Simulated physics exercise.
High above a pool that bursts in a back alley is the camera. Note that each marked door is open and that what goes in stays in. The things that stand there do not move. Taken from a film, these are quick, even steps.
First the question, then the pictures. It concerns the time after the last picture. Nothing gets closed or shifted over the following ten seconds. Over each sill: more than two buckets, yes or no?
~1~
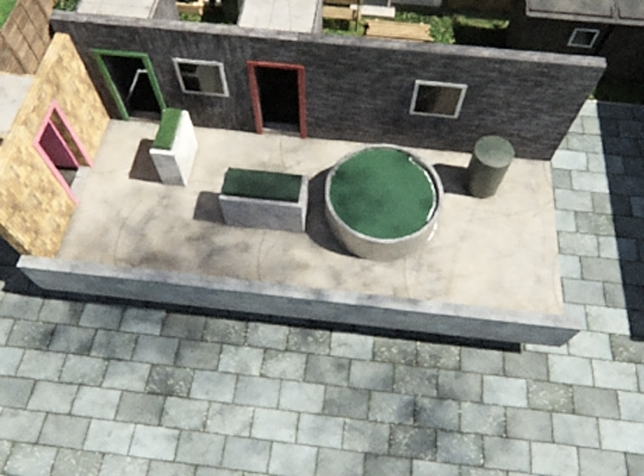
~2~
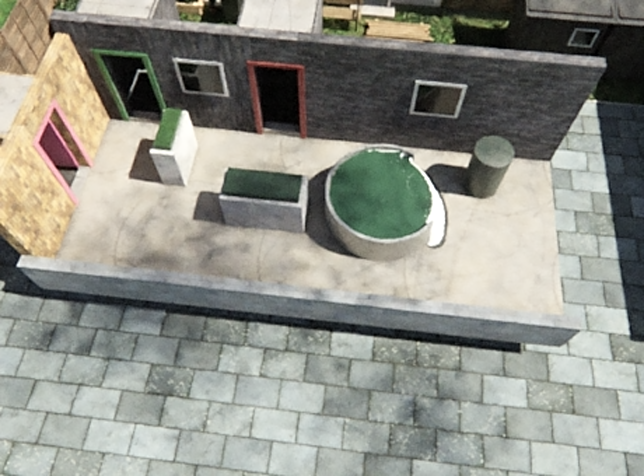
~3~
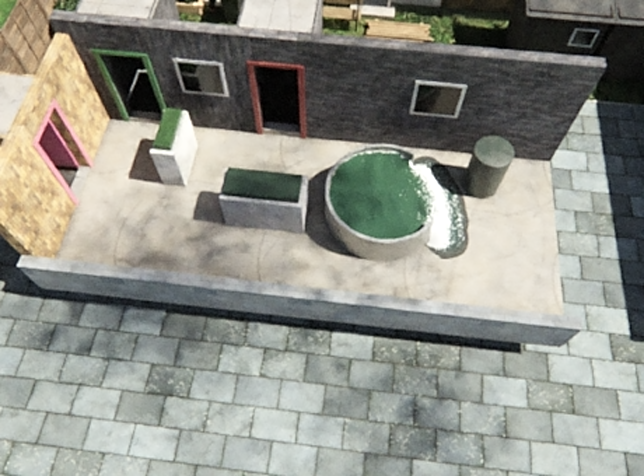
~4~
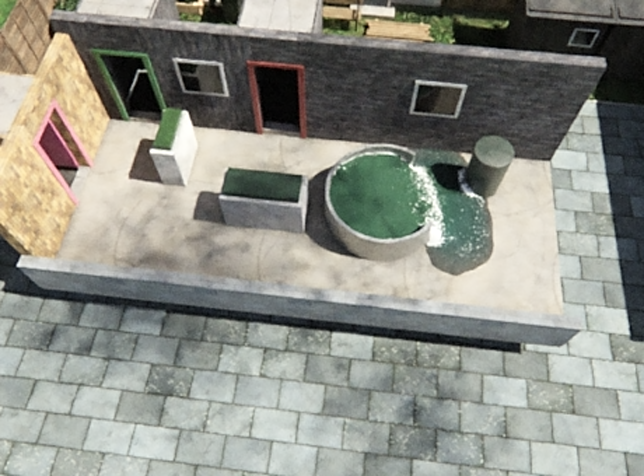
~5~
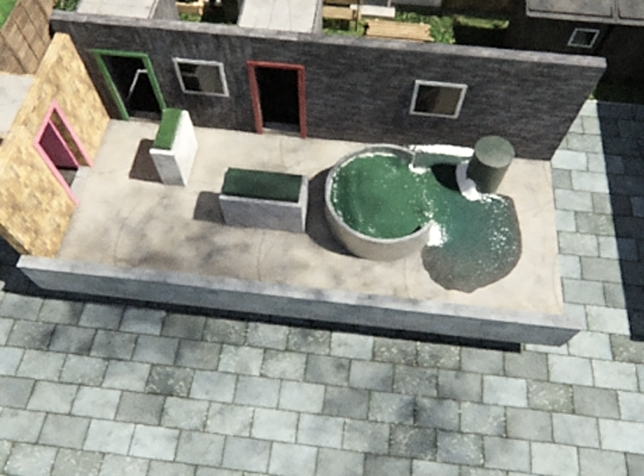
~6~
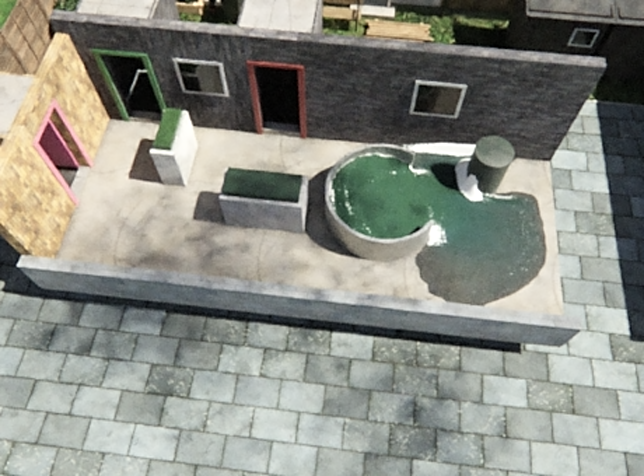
Pink door: No, not more; red door: No, not more; green door: No, not more.
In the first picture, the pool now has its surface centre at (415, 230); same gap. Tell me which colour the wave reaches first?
Answer: The red door.
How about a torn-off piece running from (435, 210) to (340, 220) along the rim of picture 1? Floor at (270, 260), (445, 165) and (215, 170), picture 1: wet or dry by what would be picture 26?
Listed order gives sopping; left alone; left alone.
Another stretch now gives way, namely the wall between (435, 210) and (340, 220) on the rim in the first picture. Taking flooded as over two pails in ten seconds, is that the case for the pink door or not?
Pink door: Exceeds it.
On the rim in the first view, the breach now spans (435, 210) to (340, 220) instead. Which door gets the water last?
Last in line is the door marked red.
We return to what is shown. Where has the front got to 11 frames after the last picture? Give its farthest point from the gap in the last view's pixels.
Somewhere about (546, 328).
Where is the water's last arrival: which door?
The pink door.
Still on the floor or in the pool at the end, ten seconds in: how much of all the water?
Some 28 parts in a hundred have not run off.
A moment on, water covers 30 % of the floor; the pink door not reached, the red door not reached, the green door not reached.
Next, water covers 30 % of the floor; the pink door not reached, the red door not reached, the green door not reached.
Then, water covers 40 % of the floor; the pink door not reached, the red door wet at the sill, nothing in, the green door not reached.
Later, water covers 55 % of the floor; the pink door not reached, the red door wet at the sill, nothing in, the green door wet at the sill, nothing in.
In the end, water covers 70 % of the floor; the pink door wet at the sill, nothing in, the red door wet at the sill, nothing in, the green door wet at the sill, nothing in.
